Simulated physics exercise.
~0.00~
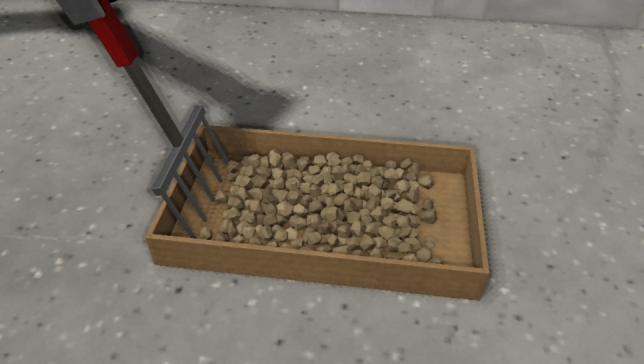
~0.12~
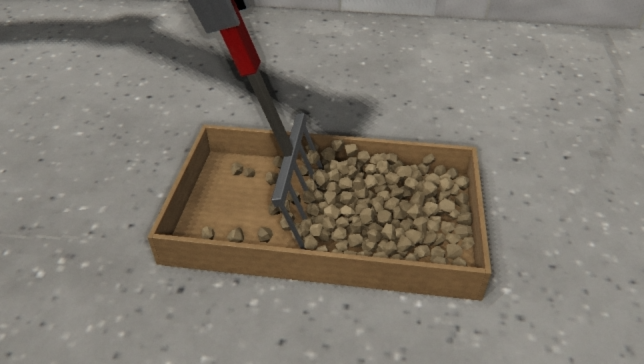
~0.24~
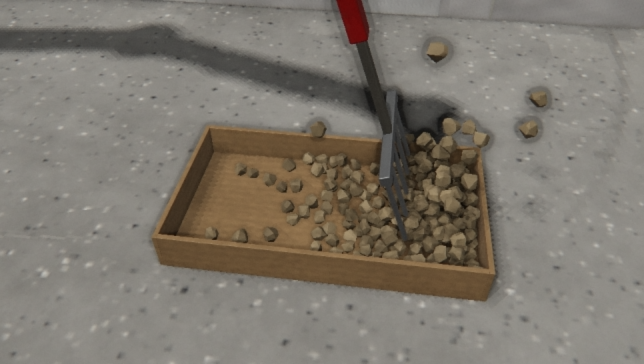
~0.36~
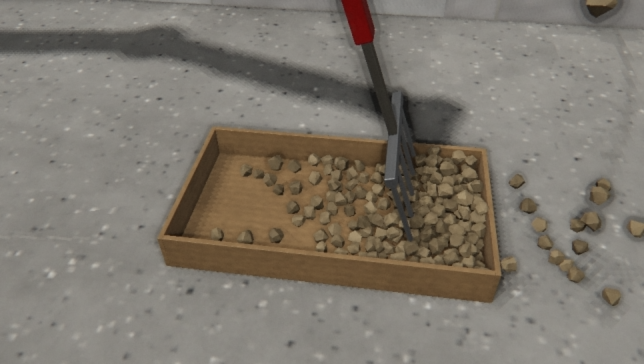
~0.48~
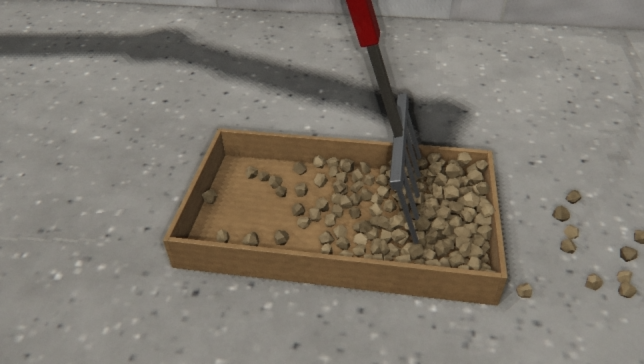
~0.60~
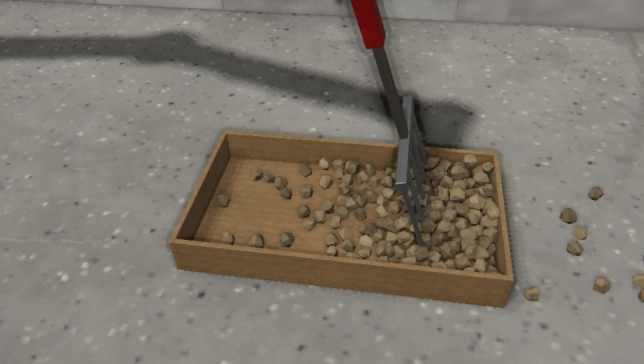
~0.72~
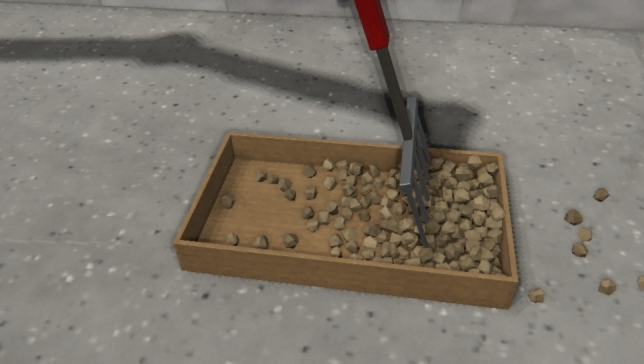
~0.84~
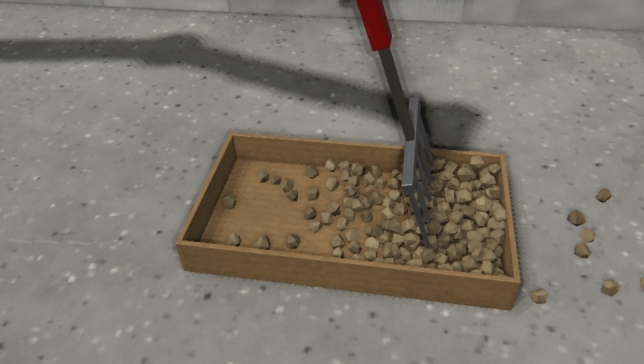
We see a robot arm drag a fork rightward through small pebbles in a wooden tray, piling them toward the right end until some fly over the edge onto the grey surface. The fork stops among the heap, with most pebbles still inside and several scattered outside.
